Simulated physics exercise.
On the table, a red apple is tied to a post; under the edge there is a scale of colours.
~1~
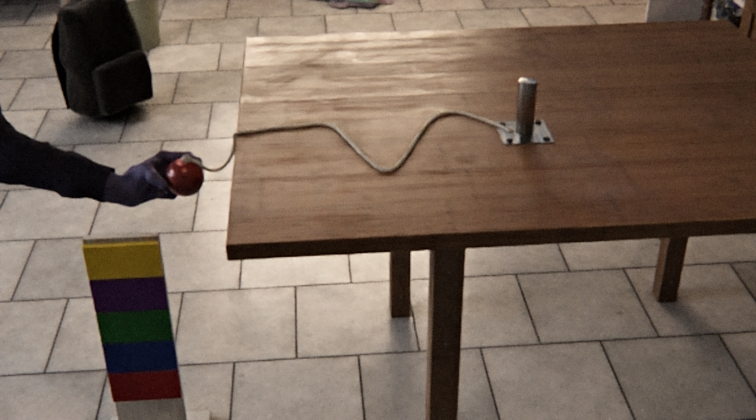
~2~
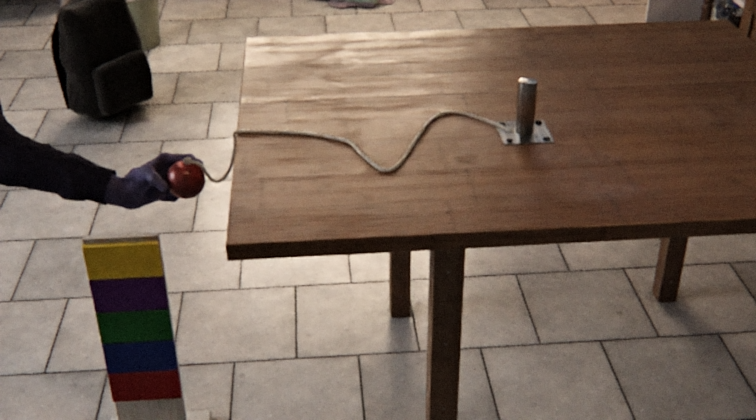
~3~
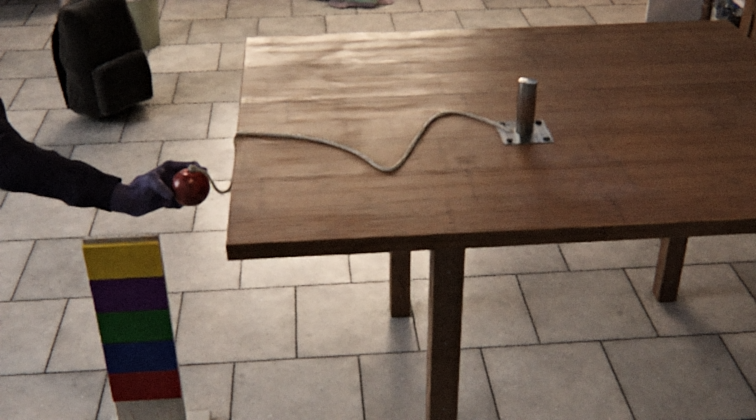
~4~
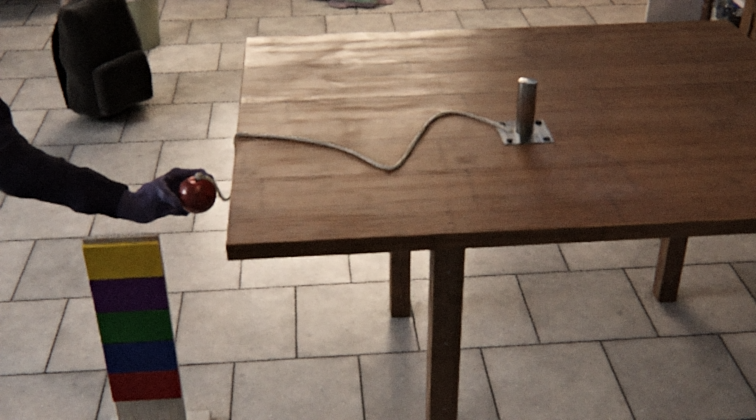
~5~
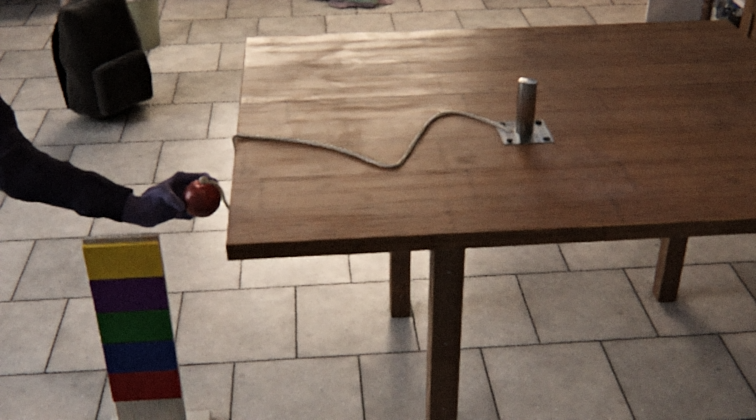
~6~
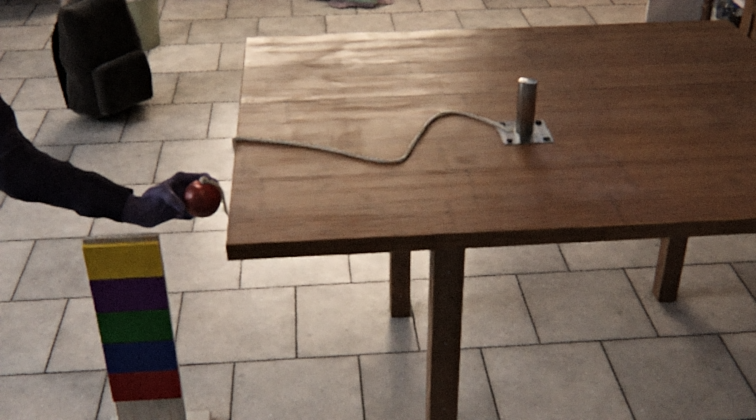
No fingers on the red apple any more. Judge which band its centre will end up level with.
I would say blue.
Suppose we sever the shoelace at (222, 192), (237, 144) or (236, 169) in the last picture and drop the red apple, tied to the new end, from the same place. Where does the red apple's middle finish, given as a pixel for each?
The three tries give approximately (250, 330), (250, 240) and (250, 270).
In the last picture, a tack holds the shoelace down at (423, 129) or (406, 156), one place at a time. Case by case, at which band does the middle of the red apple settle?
For the first place it's green, and for the second purple.
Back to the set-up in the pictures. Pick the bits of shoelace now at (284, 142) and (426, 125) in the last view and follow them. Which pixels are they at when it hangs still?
Near (237, 199) and (396, 142).
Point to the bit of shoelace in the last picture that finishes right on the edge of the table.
Approximately at (324, 148) in the final frame.
Early on, apple near (252, 310); level with green.
Midway, apple near (253, 381); level with blue.
Finally, apple near (254, 371); level with blue. The blue one.
